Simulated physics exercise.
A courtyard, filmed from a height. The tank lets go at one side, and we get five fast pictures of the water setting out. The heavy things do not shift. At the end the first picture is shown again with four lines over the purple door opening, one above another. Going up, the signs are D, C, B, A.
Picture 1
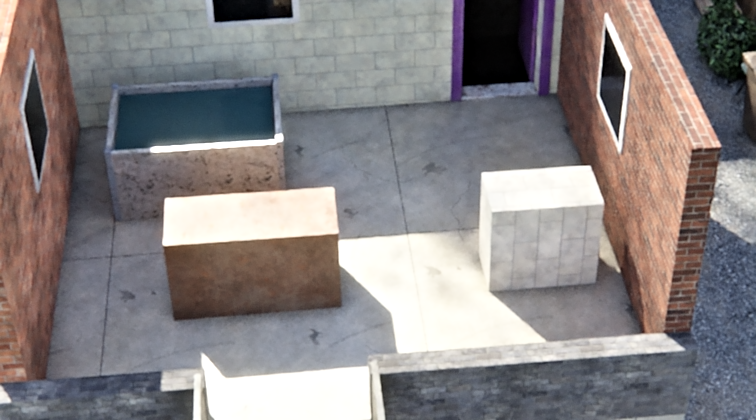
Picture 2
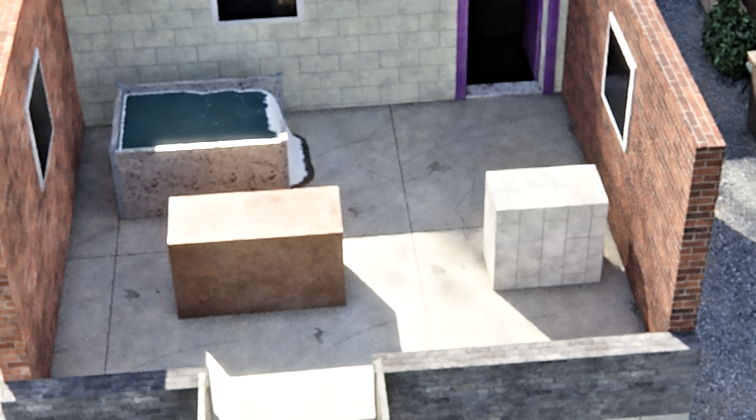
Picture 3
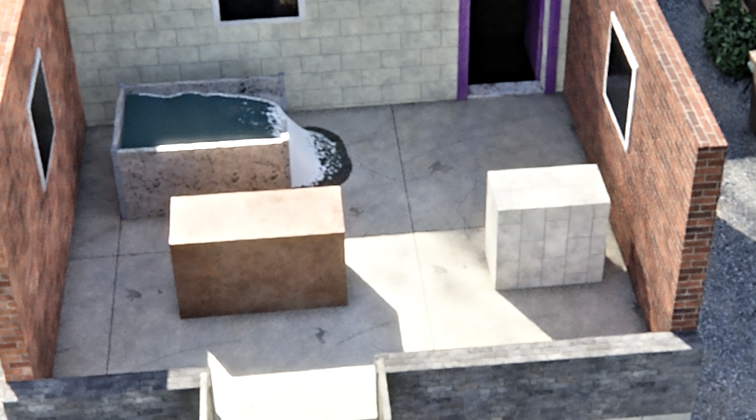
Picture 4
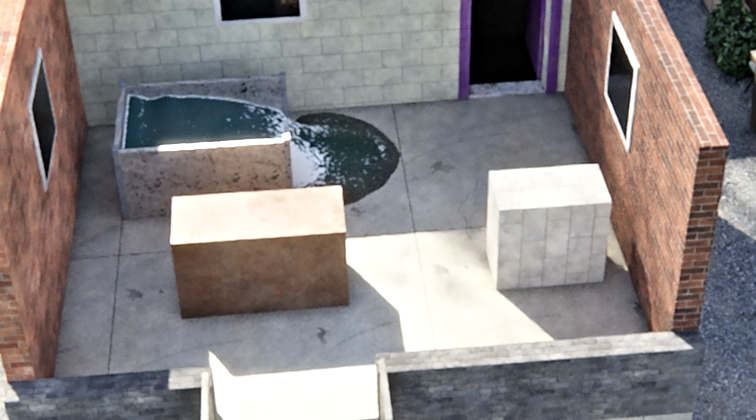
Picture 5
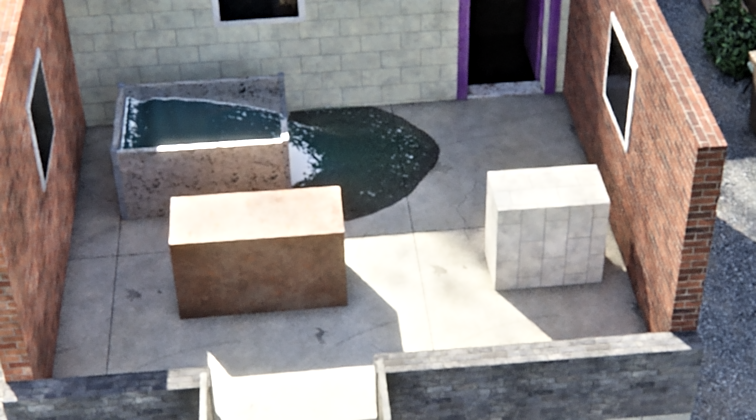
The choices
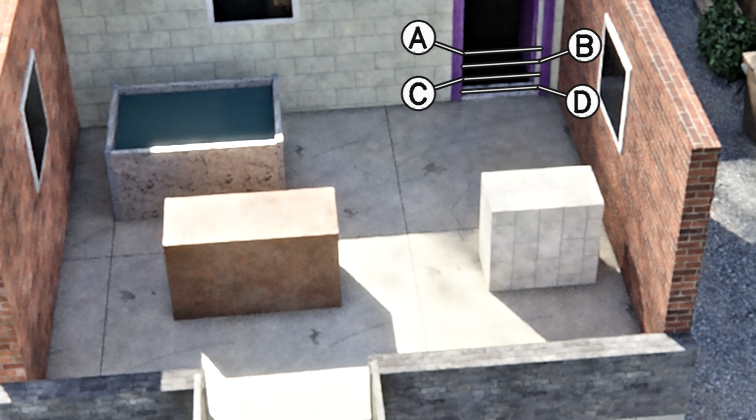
Stone tank in a roofless brick-walled yard letting water out over its right side, the dark pool spreading across the paved floor.
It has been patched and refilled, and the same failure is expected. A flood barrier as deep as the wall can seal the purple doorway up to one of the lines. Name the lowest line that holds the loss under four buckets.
Choose C.
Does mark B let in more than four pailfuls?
No, that is safe.
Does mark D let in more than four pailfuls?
Yes, that goes wrong.
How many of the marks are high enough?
Three.
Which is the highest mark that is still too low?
Here it is mark D.
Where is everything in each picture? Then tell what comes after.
The first frame shows water in the tank at rest, its middle at (195, 120); foot of the purple doorway at (500, 97); open gate at (286, 357).
In the second frame, 1 % of the ground under water, visible out to (299, 143).
In the third frame, 3 % of the ground under water, visible out to (310, 132).
In the fourth frame, 7 % of the ground under water, visible out to (389, 146).
In the fifth frame, 12 % of the ground under water, visible out to (424, 138).
In white, A at (502, 50); B at (501, 63); C at (500, 76); D at (500, 89); from the bottom up D, C, B, A.
If A is chosen, nothing gets over.
If B is chosen, nothing gets over.
If C is chosen, a splash gets over, under a bucket.
If D is chosen, about 7 bucketfuls get in.
